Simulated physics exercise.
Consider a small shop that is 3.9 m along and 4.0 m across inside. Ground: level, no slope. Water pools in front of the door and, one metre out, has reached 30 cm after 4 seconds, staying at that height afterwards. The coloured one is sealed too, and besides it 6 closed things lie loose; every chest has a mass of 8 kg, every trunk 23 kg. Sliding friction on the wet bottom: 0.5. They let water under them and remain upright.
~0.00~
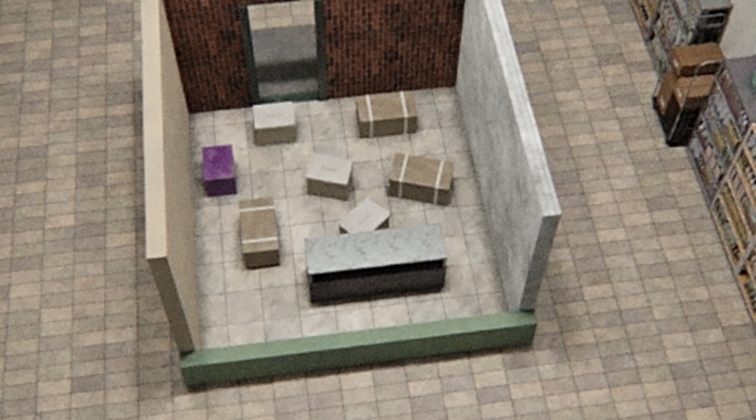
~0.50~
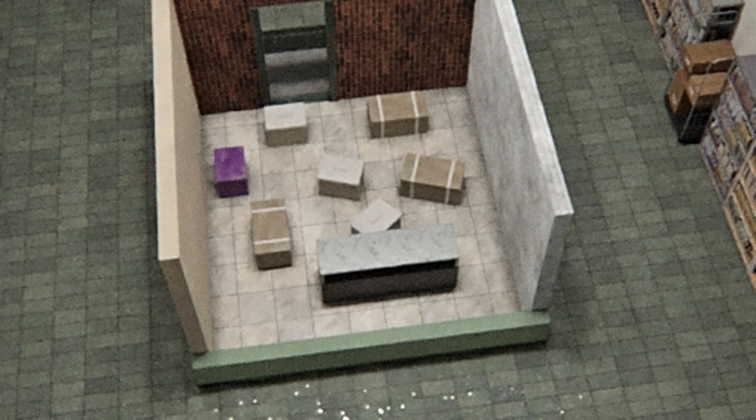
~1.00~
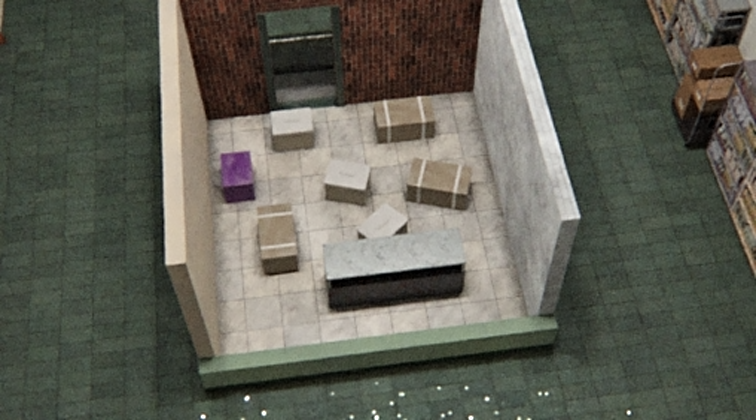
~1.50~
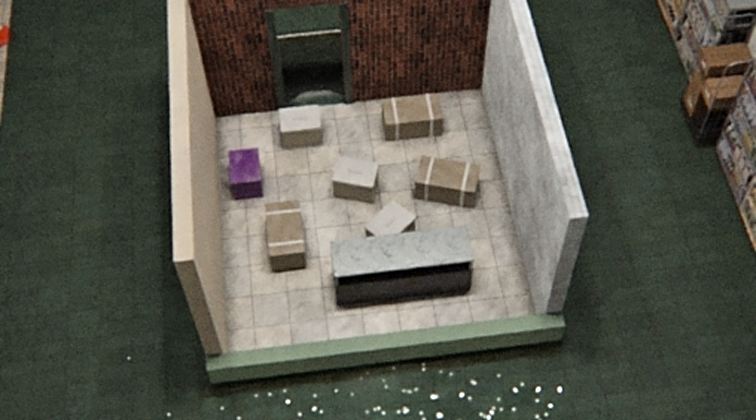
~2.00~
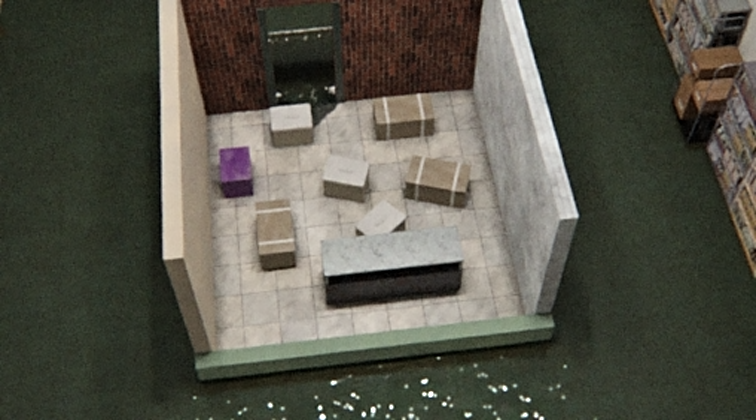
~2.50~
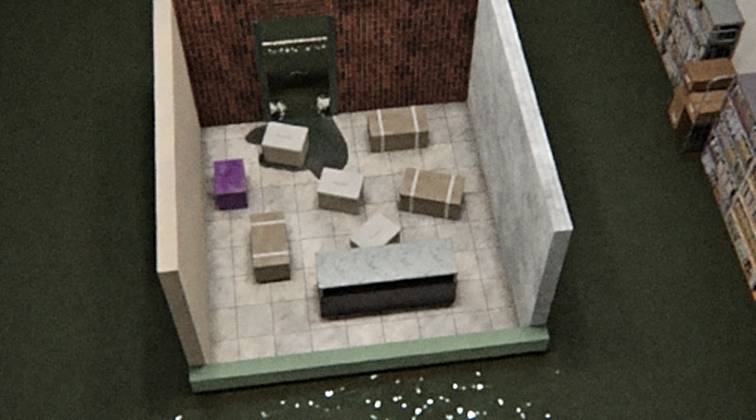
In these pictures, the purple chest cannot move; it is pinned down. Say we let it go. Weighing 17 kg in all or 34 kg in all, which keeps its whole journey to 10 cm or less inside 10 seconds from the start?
Only big one works.
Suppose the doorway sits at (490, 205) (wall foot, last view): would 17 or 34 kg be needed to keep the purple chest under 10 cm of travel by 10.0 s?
So neither mass does it.
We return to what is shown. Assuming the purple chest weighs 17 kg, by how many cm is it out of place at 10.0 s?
It would be some 140 cm from its spot.
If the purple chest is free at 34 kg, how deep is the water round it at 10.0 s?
Something like 11 centimetres.
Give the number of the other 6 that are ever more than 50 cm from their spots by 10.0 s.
I get 5.
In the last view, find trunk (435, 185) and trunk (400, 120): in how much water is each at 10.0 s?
Roughly 6 and 6 cm.
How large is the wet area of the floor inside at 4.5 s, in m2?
7.5 m2.
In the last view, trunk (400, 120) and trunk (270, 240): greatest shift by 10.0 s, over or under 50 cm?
In sequence, not exceeded; exceeded.
After 3.5 s the purple chest would be 0 cm from its start with 17 kg and 0 cm from its start with 34 kg; 2 cm of water round it then.
After 4.5 s the purple chest would be 9 cm from its start with 17 kg and 0 cm from its start with 34 kg; 5 cm of water round it then.
After 7.0 s the purple chest would be 54 cm from its start with 17 kg and 0 cm from its start with 34 kg; 7 cm of water round it then.
After 10.0 s the purple chest would be 137 cm from its start with 17 kg and 0 cm from its start with 34 kg; 11 cm of water round it then.
